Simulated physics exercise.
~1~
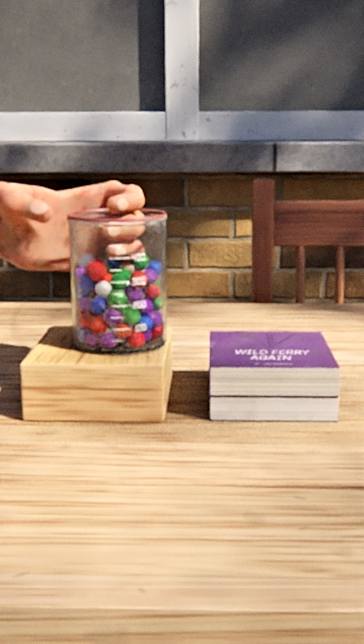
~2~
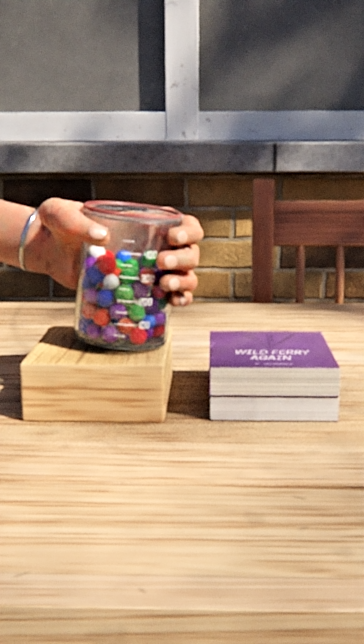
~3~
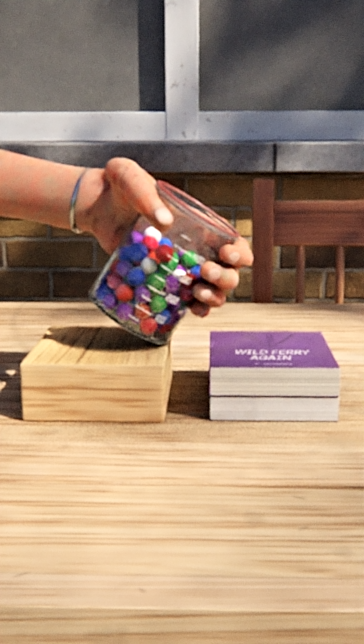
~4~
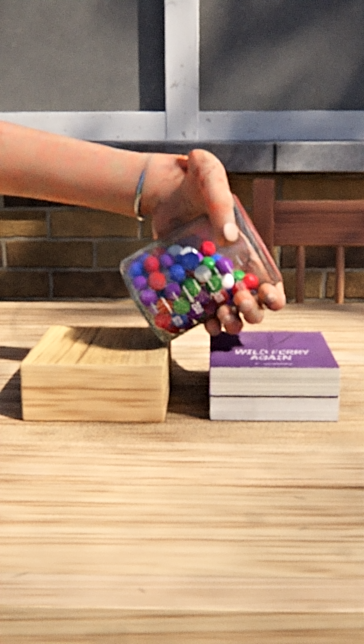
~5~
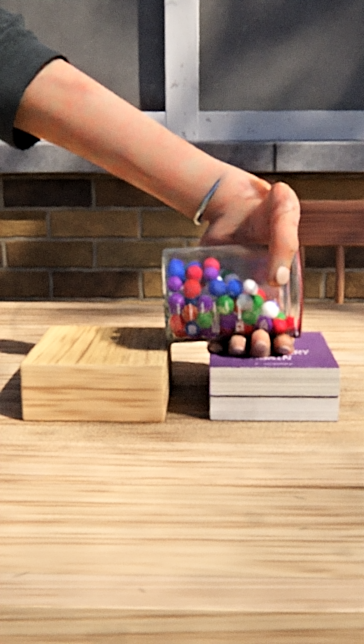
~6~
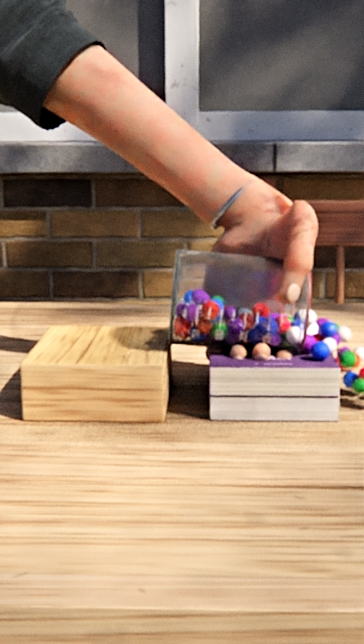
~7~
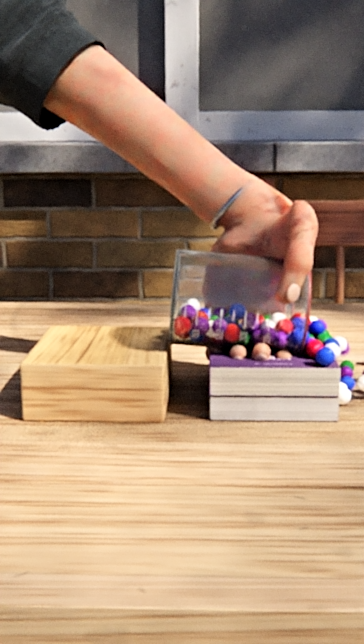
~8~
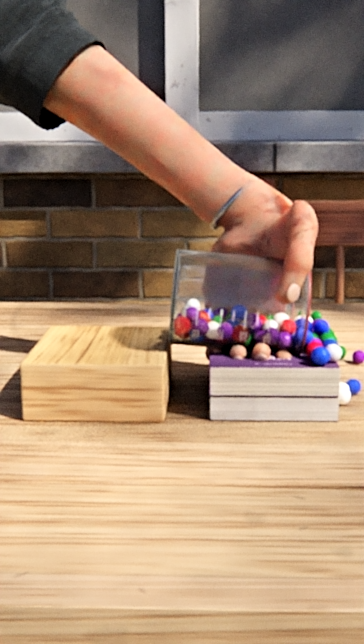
A clear beaker filled with small colorful balls sits on a pale wooden block, gripped by a hand, with a short pile of purple-covered books to its right. The hand lifts the beaker slightly and carries it rightward, leaning it more and more while the balls shift inside. Over the books it turns onto its side, still holding everything. It then settles on the pile with its mouth tipped slightly downward, and balls begin tumbling out to the right. By the end, the beaker rests there in the hand, with roughly half its balls spilled out.
